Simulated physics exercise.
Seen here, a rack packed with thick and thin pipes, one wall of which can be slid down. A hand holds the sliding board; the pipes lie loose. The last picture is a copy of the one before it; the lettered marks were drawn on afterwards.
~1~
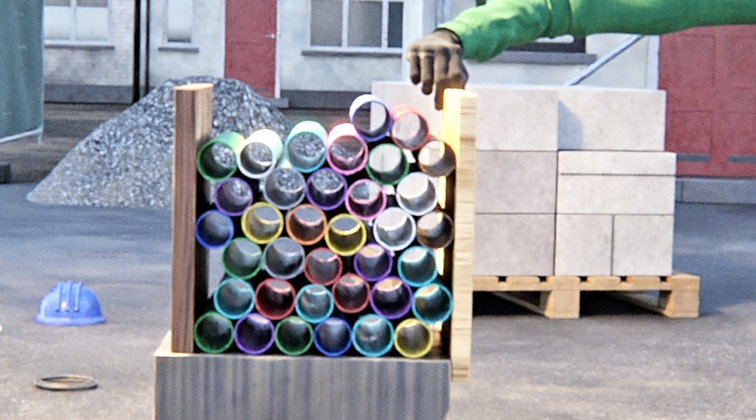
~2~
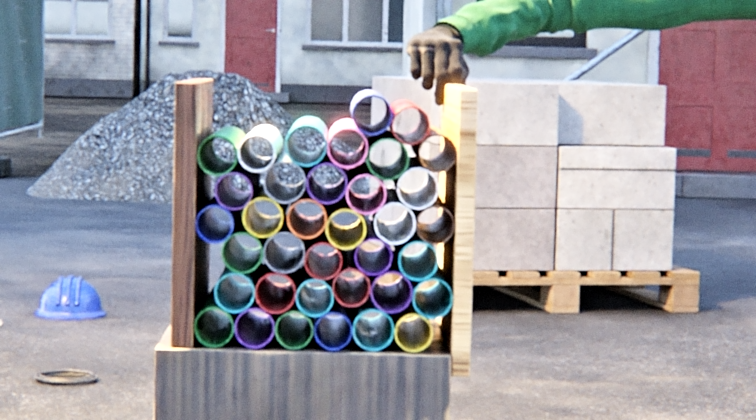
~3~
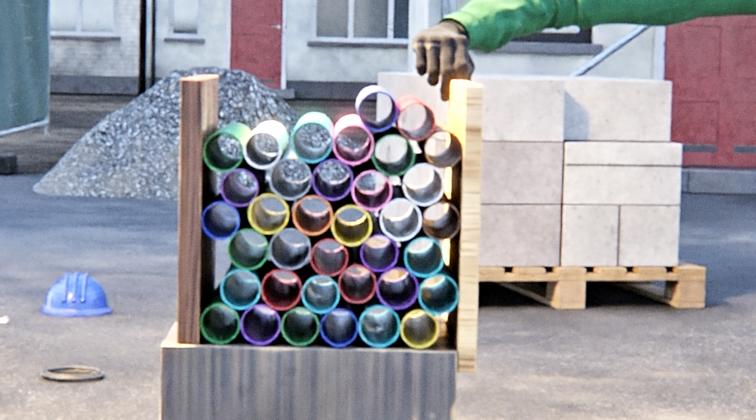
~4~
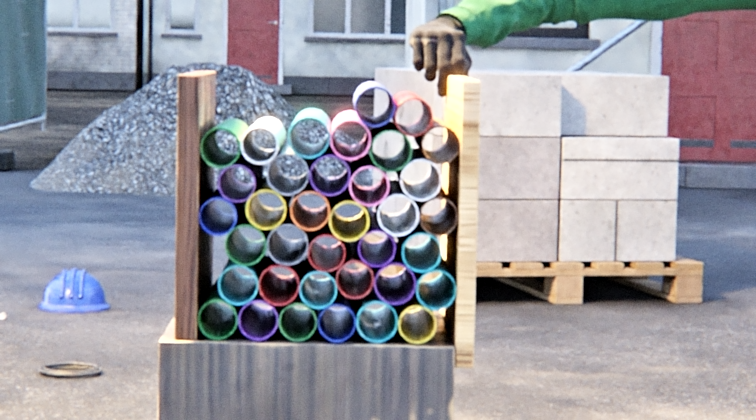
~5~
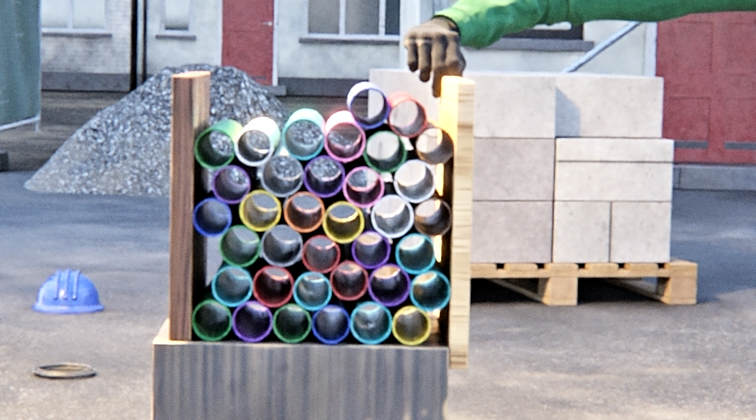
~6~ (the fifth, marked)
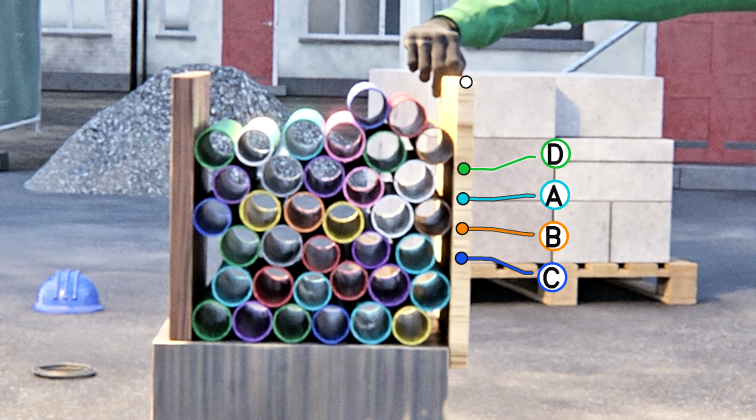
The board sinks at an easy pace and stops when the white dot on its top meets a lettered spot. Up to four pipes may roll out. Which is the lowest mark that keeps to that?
At most to B.
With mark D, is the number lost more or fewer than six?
At D, fewer than six.
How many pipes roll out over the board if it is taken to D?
At D the number is none.
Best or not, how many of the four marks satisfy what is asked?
The number is three.
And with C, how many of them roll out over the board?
It comes to six.
On the marked copy, A at (463, 199); B at (462, 229); C at (462, 259); D at (464, 169); the white dot at (466, 82).
Taking B. A third of the way, top of the board (454, 149).
Two thirds of the way, top of the board (452, 224).
When it is over, top of the board (452, 228), two out over the board.
As for the rest, A two out over the board; C more than four out over the board; D none out over the board.
